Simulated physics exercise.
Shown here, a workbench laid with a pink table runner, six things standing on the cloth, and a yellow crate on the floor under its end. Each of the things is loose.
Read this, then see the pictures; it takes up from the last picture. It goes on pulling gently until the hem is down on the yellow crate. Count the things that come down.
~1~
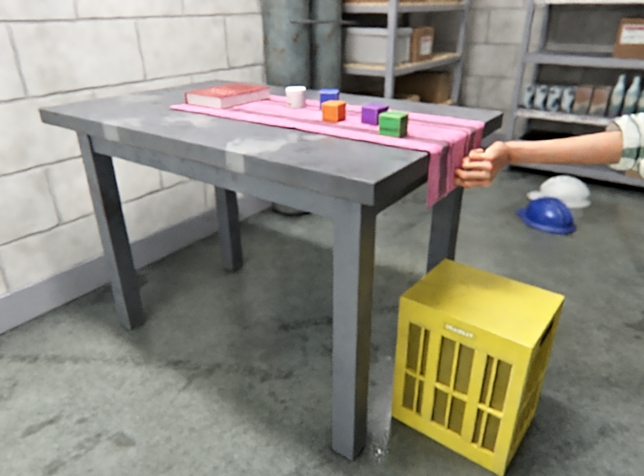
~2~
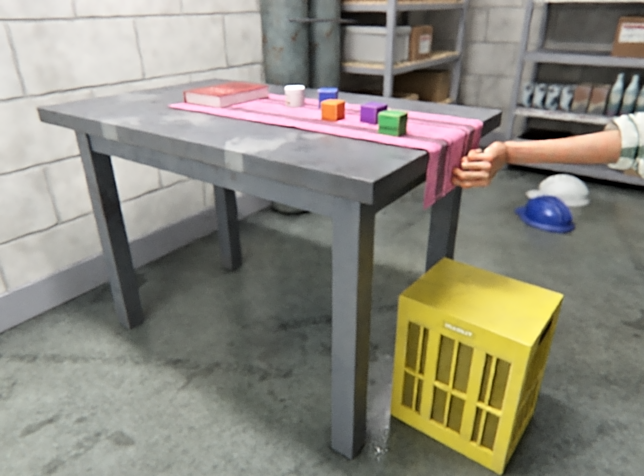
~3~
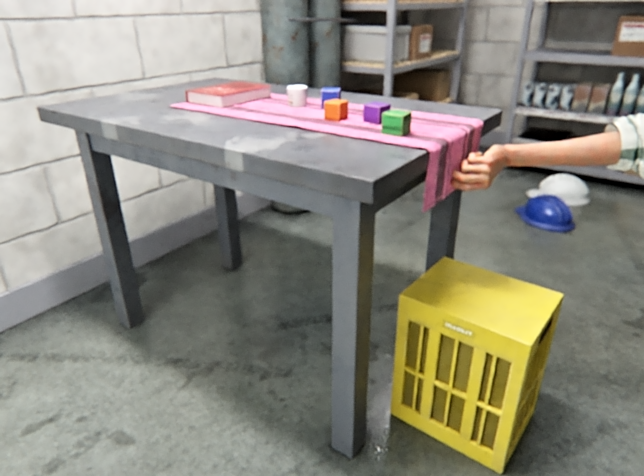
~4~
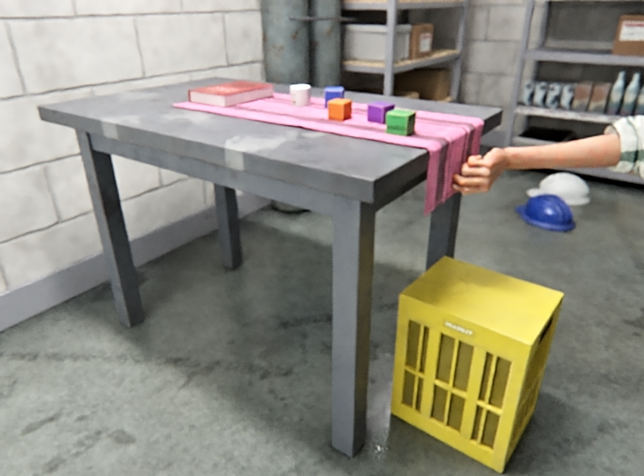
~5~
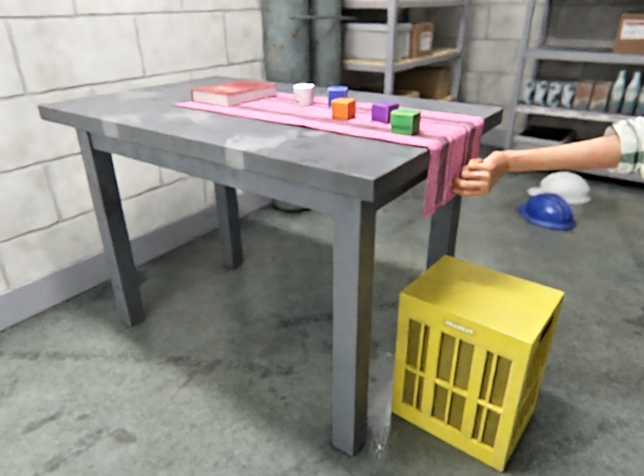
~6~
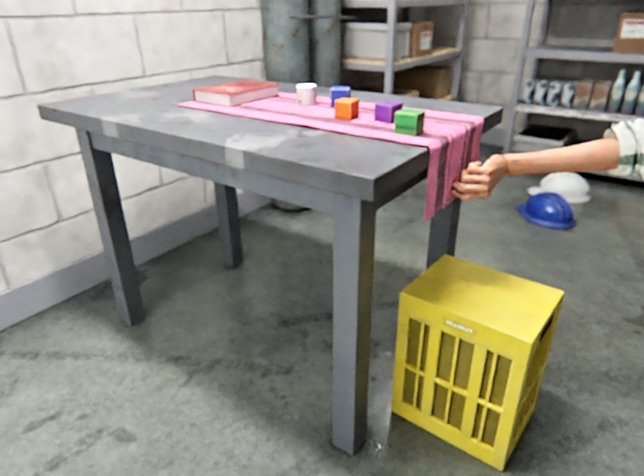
Yeah well, the pull sends off two pieces and stops there.
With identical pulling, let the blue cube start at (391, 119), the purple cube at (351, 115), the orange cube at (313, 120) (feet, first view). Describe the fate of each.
Note: Blue cube lost; purple cube kept on top; orange cube kept on top.
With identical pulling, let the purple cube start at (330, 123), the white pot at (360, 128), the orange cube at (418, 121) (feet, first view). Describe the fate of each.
Looking at each one, the purple cube remains in position, the white pot drops away and the orange cube drops away.
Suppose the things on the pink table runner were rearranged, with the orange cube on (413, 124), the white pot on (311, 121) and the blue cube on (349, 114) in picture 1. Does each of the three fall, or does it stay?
Start with the orange cube, which is lost; next the white pot, which is kept; last the blue cube, which is kept.
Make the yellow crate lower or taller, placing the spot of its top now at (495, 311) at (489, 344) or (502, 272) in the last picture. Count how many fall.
Going over the edge would be 3 and 1.
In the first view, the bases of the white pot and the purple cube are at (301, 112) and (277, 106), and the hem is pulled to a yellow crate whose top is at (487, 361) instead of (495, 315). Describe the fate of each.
The white pot keeps its place on top, the purple cube keeps its place on top.
Early on, hem near (449, 227); all still up.
Midway, hem near (447, 258); green cube gone.
Near the end, hem on the crate; green cube and purple cube gone.
Finally, hem on the crate; green cube and purple cube gone. The workbench loses two.
